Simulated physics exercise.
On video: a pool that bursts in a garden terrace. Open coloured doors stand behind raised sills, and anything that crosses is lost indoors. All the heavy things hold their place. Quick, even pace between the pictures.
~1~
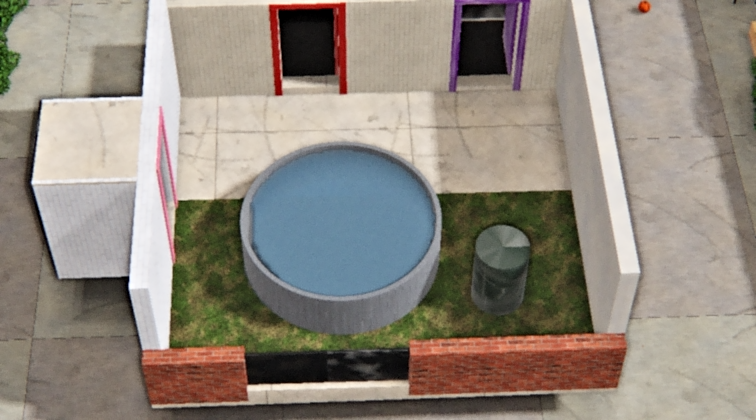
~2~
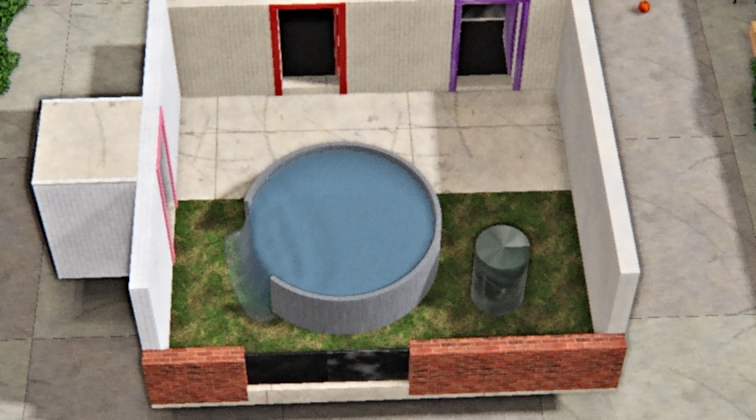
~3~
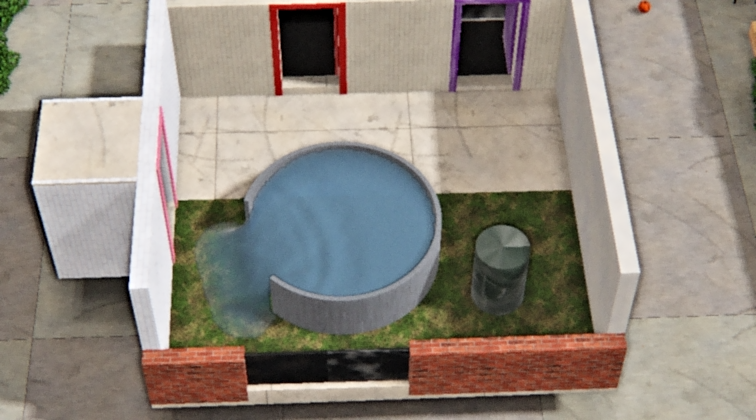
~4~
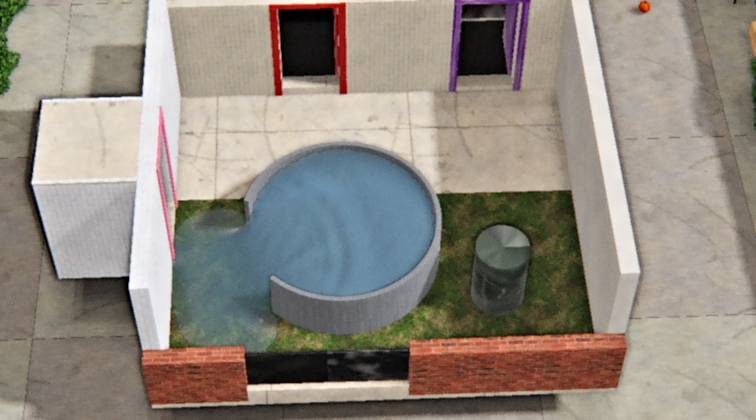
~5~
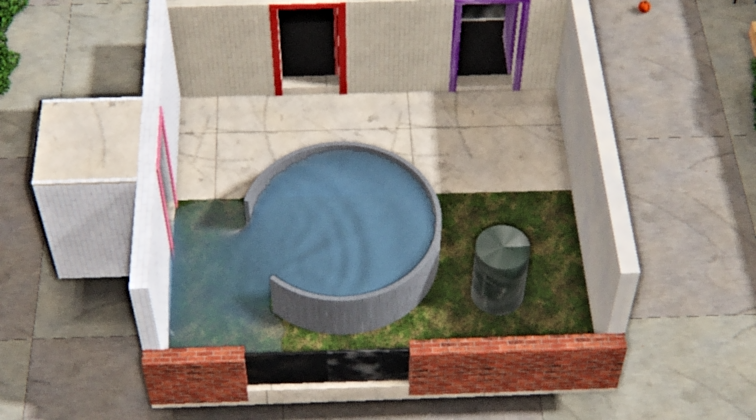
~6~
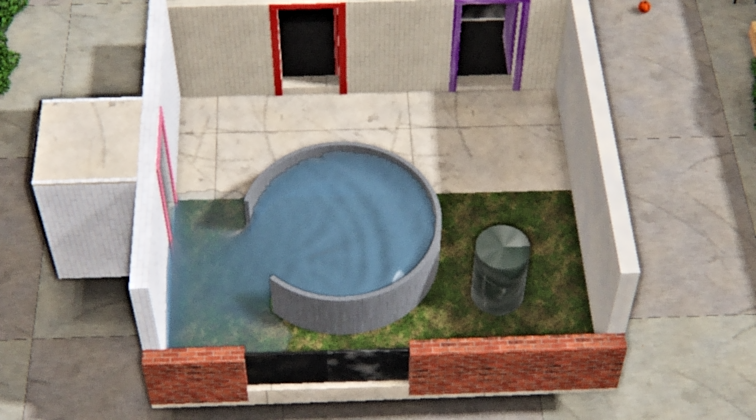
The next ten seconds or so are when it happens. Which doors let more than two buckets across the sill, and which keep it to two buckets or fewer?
Result: The pink door will let through over two buckets. The purple door will let through over two buckets. The red door will let through no more than two buckets.
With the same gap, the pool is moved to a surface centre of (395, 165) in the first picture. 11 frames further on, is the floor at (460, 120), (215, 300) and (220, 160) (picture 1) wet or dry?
Spared, soaked, soaked.
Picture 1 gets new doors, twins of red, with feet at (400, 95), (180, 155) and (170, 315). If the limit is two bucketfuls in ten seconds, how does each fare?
The three come out short, short and over.
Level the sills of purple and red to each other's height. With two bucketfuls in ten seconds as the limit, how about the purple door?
Taking them one by one, the purple door admits less.
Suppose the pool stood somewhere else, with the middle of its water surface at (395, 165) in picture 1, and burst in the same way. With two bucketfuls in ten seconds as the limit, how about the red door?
The red door falls short.
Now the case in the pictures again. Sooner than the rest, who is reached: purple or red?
That would be the red door.
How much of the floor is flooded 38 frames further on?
That comes to about 100 per cent.
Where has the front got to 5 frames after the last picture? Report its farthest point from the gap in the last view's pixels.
I'd put it around (180, 127).
A moment on, water covers 20 % of the floor; the pink door over two buckets in, the purple door not reached, the red door not reached.
Next, water covers 40 % of the floor; the pink door far over two buckets in, the purple door not reached, the red door not reached.
Then, water covers 65 % of the floor; the pink door far over two buckets in, the purple door not reached, the red door wet at the sill, nothing in.
Later, water covers 100 % of the floor; the pink door far over two buckets in, the purple door wet at the sill, nothing in, the red door wet at the sill, nothing in.
In the end, water covers 100 % of the floor; the pink door far over two buckets in, the purple door over two buckets in, the red door wet at the sill, nothing in.
